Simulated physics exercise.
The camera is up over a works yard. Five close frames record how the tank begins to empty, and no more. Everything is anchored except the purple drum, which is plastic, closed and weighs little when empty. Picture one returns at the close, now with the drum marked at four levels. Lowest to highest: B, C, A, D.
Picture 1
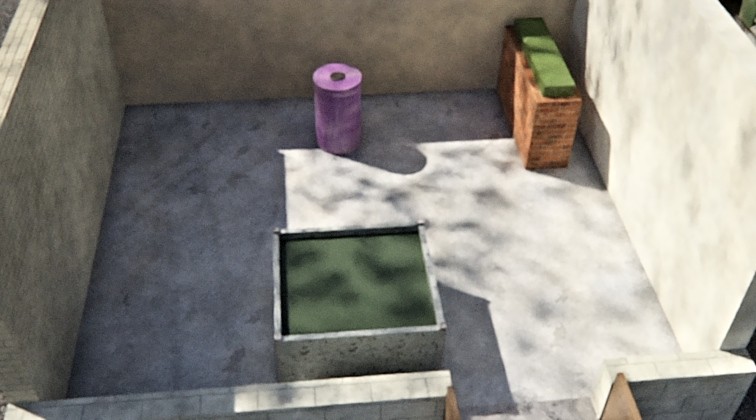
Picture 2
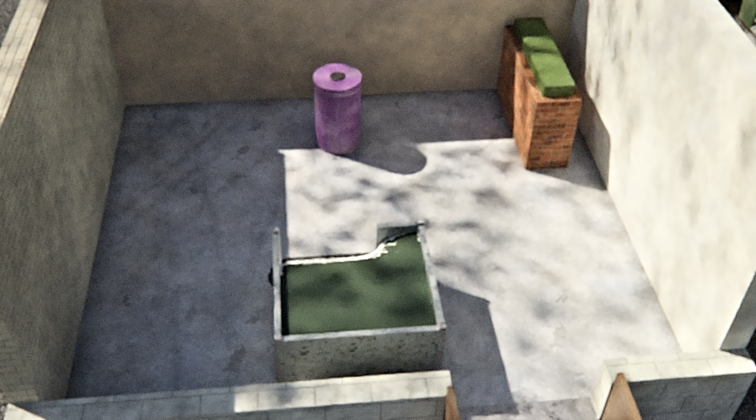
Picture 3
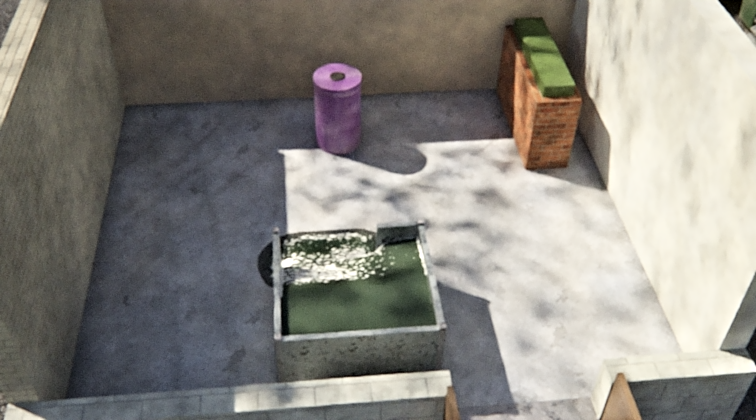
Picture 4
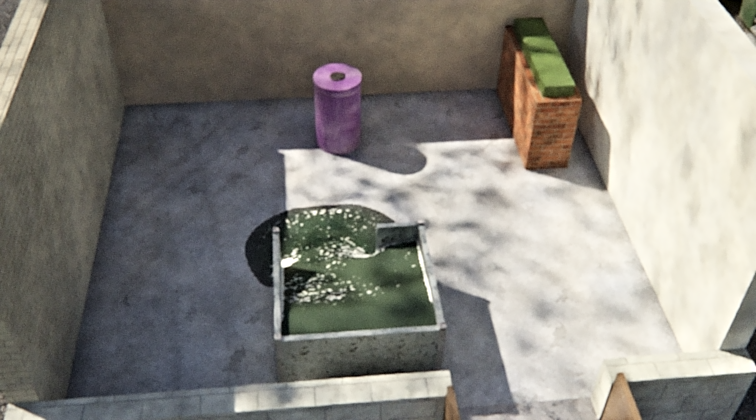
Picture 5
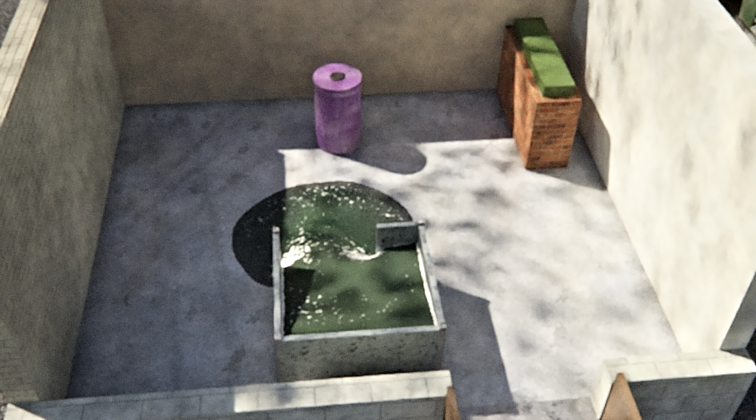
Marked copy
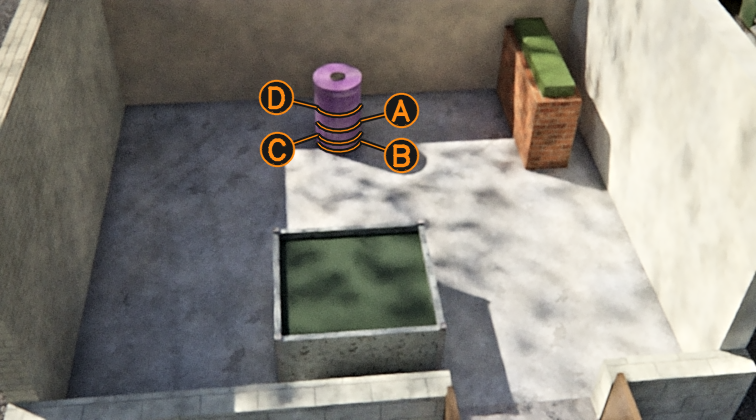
Green water poured out through the broken back wall of a square tank in a walled yard, and a dark wet patch spread across the ground behind it, closer to the purple drum.
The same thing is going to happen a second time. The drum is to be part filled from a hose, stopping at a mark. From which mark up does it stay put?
Choose A.
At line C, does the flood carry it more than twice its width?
No, less.
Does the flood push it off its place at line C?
Yes.
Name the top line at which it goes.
Here it is line C.
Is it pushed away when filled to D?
No.
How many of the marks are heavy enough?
Two of the four.
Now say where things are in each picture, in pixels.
The first picture shows lid of the purple drum at (337, 77); tank full, its middle at (354, 283); open gate at (526, 368).
In the second picture, water covers 2 % of the ground, mostly out of sight from here.
In the third picture, water covers 3 % of the ground, mostly out of sight from here.
In the fourth picture, 6 % of the ground wet, in view closest to the drum at (260, 232).
The fifth picture shows lid of the purple drum at (337, 77); 9 % of the ground wet, in view closest to the drum at (337, 186).
On the marked copy, A at (340, 131); B at (340, 151); C at (340, 143); D at (340, 115); from the bottom up B, C, A, D.
For line A, it does not move.
For line B, it is pushed about twice its own width away.
For line C, it is pushed about its own width away.
For line D, it does not move.
